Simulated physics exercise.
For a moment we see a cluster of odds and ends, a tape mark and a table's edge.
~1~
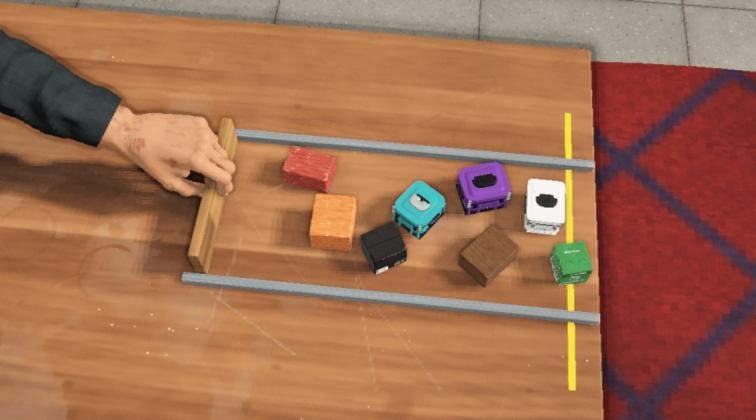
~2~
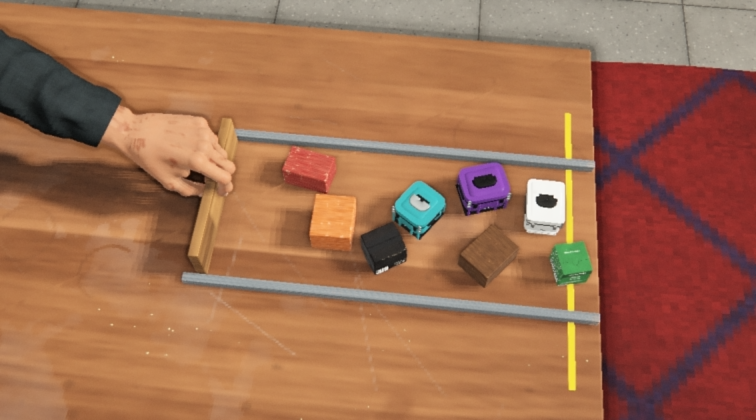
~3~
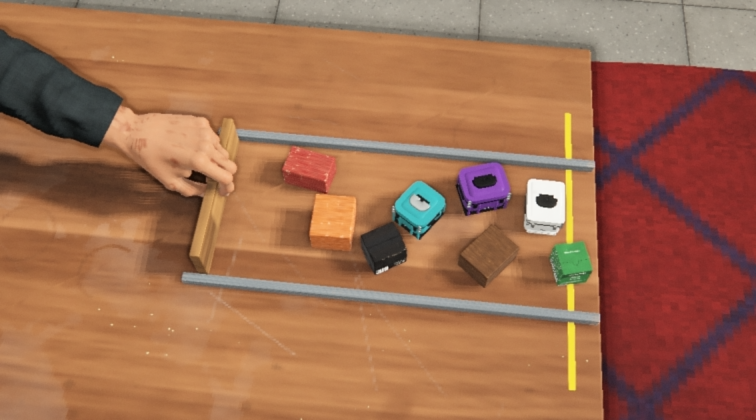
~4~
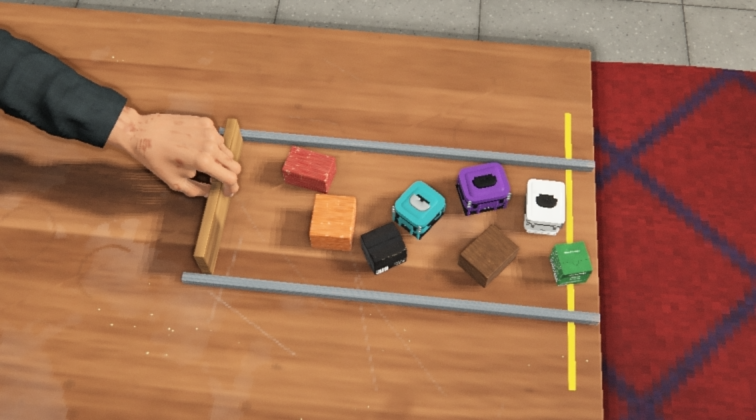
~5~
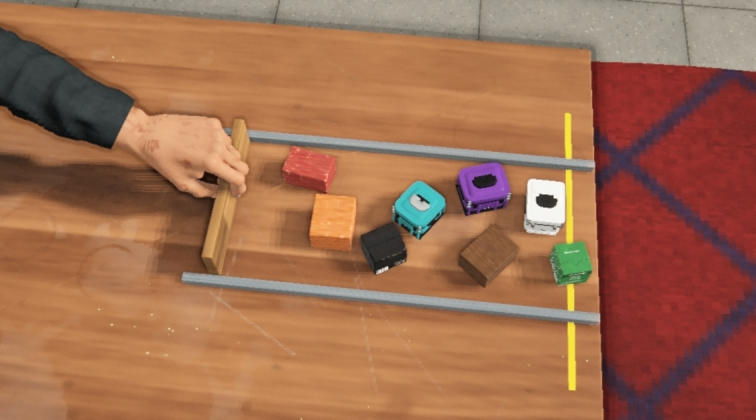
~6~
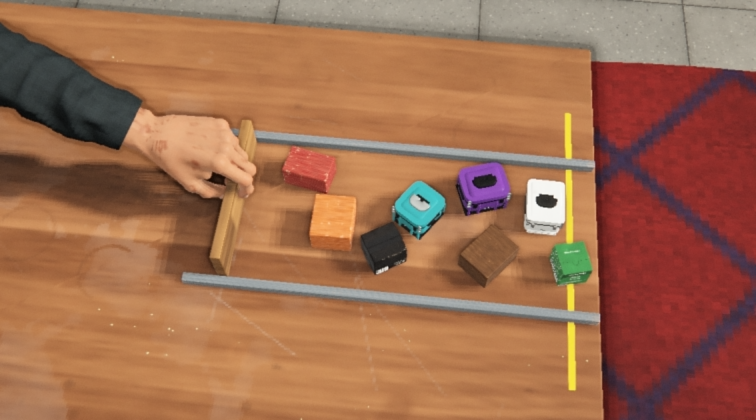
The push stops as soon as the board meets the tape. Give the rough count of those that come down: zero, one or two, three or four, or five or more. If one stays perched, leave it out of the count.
Count them up and five or more have fallen.
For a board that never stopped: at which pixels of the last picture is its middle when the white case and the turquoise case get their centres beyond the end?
(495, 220) and (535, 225), more or less.
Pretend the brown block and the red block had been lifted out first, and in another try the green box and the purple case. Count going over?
3, then 3.
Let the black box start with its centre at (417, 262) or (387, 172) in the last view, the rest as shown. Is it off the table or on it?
At the first spot it remains in place, and at the second it drops over the edge.
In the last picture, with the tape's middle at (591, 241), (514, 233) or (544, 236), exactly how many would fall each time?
Floor tally per try: 8 / 2 / 5.
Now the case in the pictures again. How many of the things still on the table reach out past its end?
That adds up to 3.
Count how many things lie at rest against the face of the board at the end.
That would be 3 of them.
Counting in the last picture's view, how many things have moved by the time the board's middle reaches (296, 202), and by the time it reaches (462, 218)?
Moved so far: 1, then 7.
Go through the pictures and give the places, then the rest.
In the first frame, green box (571, 263); white case (544, 207); brown block (488, 256); board (215, 195); tape (570, 238).
In the second frame, white case (544, 207); board (215, 195).
In the third frame, brown block (488, 256); turquoise case (419, 210).
In the fourth frame, green box (570, 264); black box (384, 248).
In the fifth frame, white case (544, 207); purple case (483, 189).
In the sixth frame, green box (570, 264); white case (544, 207); brown block (488, 256); board (235, 196); tape (570, 238).
Soon after, none off yet; green box at rest near (570, 264); white case at rest near (544, 207); brown block at rest near (488, 256).
In the end, the number that fall off is five or more; gone, turquoise case, purple case, brown block, white case and green box.
